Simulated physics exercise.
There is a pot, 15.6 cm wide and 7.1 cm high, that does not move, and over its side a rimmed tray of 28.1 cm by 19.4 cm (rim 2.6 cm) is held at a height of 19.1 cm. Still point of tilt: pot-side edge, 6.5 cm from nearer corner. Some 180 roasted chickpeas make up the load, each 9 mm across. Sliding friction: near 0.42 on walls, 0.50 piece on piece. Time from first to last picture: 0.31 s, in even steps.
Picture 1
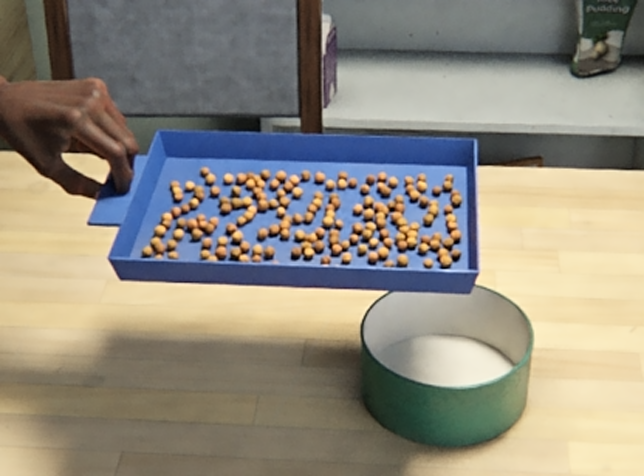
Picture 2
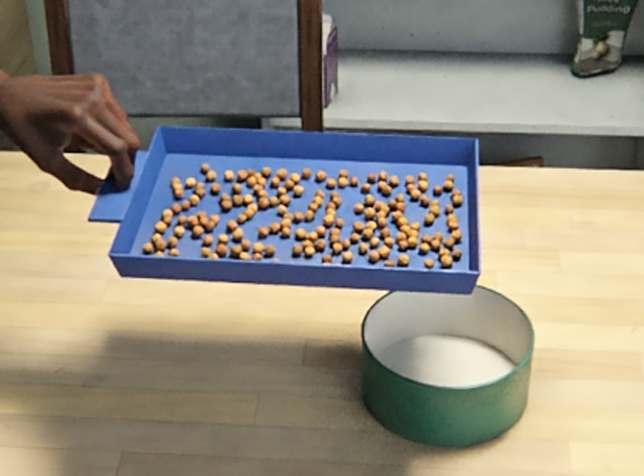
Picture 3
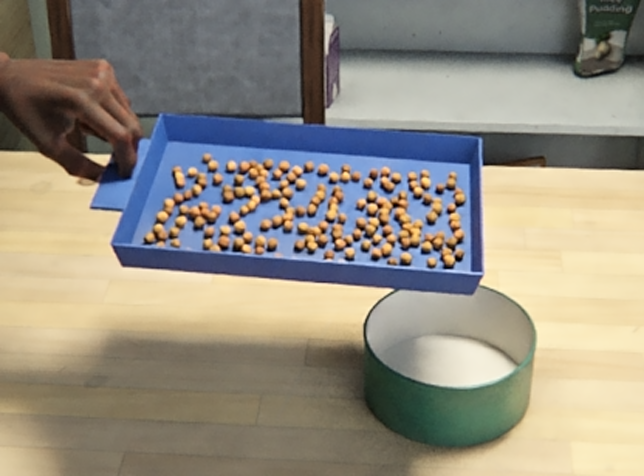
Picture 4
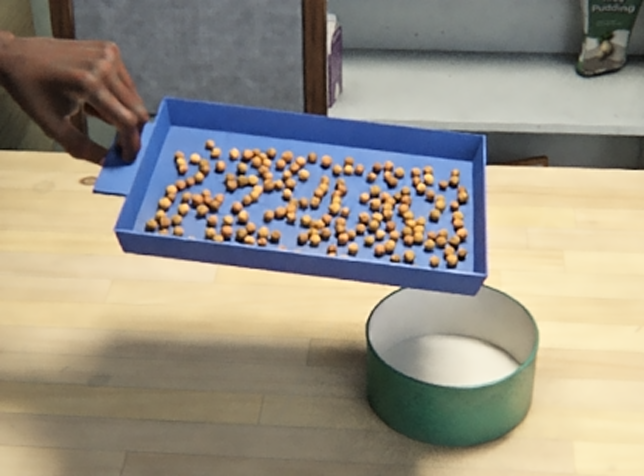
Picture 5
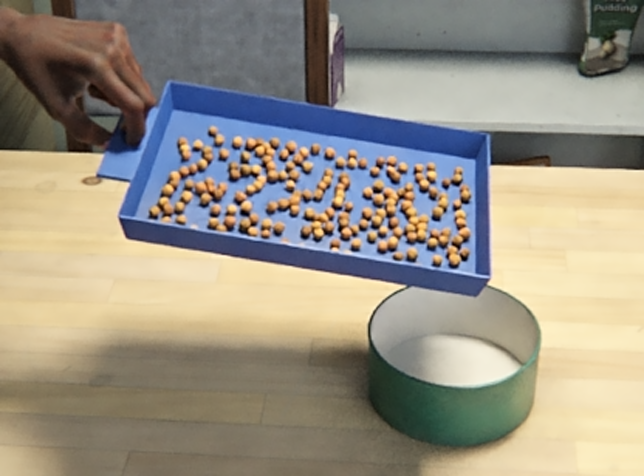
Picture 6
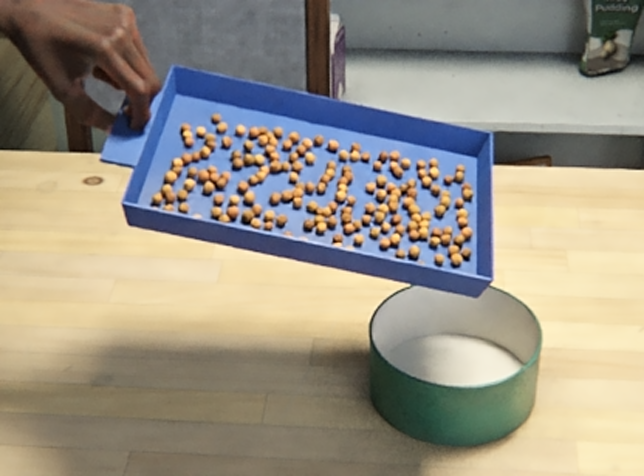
On a wooden counter, a hand raising the left end of a blue tray of roasted chickpeas beside a green pot.
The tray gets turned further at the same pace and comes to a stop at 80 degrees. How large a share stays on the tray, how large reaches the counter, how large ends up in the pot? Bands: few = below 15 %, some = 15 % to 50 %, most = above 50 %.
Left on the tray: Most, counter: Few, pot: Few.
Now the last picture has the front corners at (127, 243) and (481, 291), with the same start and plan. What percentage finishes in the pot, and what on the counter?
That works out as pot 0 and counter 5.
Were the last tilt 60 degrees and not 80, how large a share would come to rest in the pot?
Around 0 in a hundred.
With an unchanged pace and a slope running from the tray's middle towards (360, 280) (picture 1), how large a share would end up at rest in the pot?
About 0 per cent.
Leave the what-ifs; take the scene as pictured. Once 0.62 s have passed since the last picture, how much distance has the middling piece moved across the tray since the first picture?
Displacement on the tray: Roughly 9 cm.
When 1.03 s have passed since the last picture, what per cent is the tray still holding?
I'd put it at roughly 100 per cent.
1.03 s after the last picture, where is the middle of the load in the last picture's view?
Estimated centre of load: Around (462, 216).
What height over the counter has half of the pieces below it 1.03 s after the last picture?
The halfway mark is near 24 cm.
Then, 0.62 s after the last picture, tilt 45 degrees; the tray holds 100 %, the pot 0 %.
Then, 1.03 s after the last picture, tilt 66 degrees; the tray holds 100 %, the pot 0 %.
Then, 1.52 s after the last picture, tilt 80 degrees; the tray holds 95 %, the pot 0 %.
In the end, tray 95 %, counter 5 %, pot 0 %.
